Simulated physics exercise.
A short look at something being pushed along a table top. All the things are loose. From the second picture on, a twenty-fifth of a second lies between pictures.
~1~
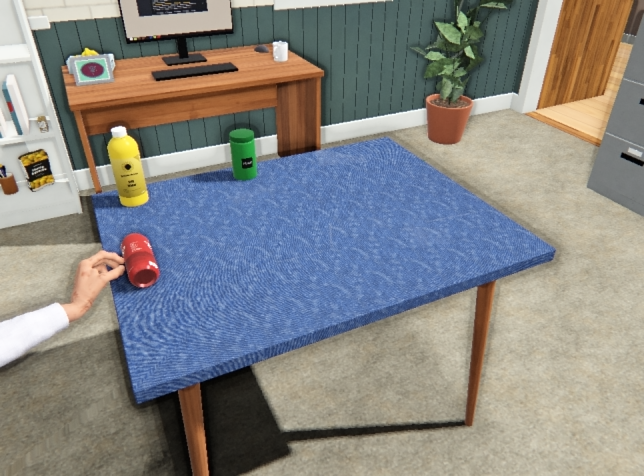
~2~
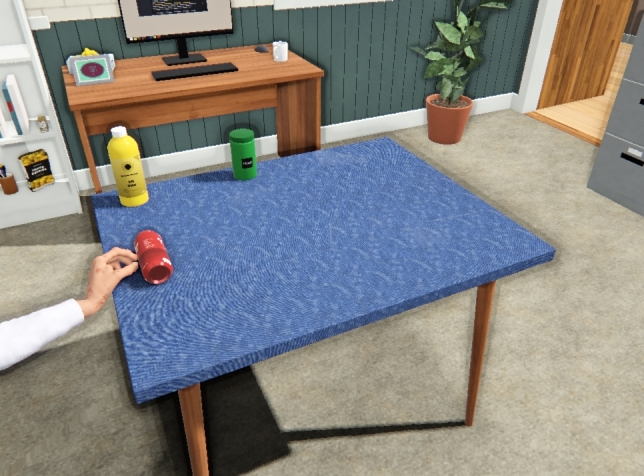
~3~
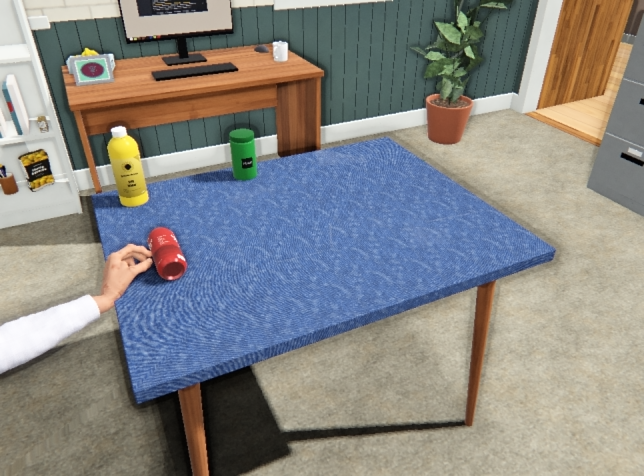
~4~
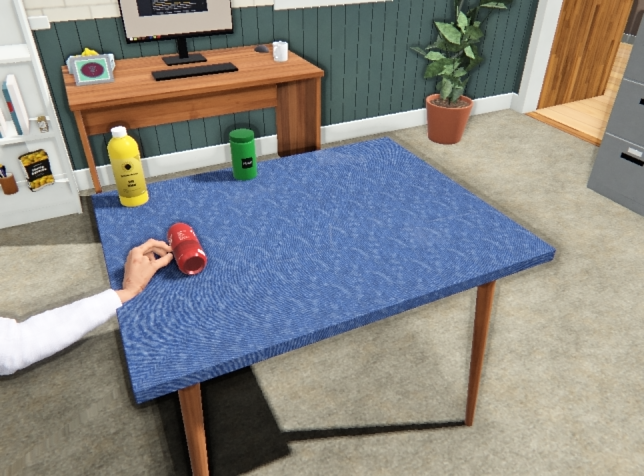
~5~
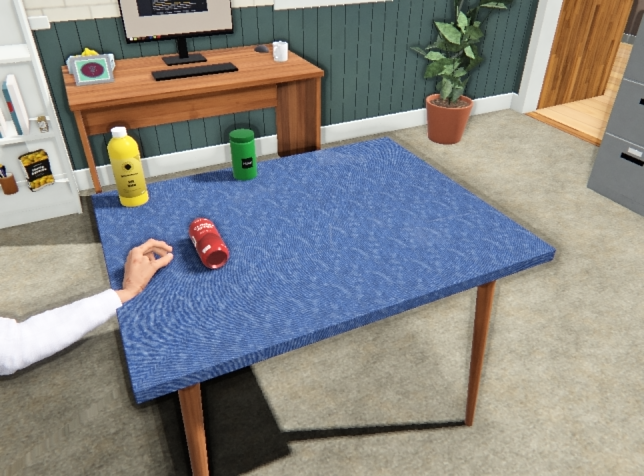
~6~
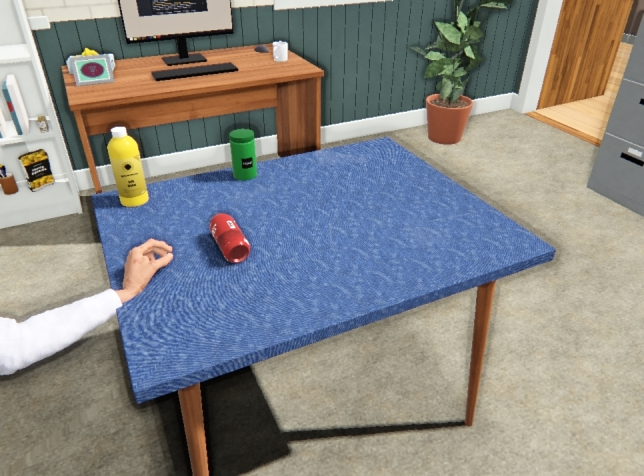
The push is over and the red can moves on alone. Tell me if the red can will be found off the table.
The red can falls off the table.
Then, 0.20 s past the last view, red can displaced well along near (321, 215).
Then, 0.50 s past the last view, red can displaced well along near (427, 188).
Then, 0.80 s past the last view, red can now off the table.
Then, 1.10 s past the last view, things are still on the move.
Finally, off the table, red can.
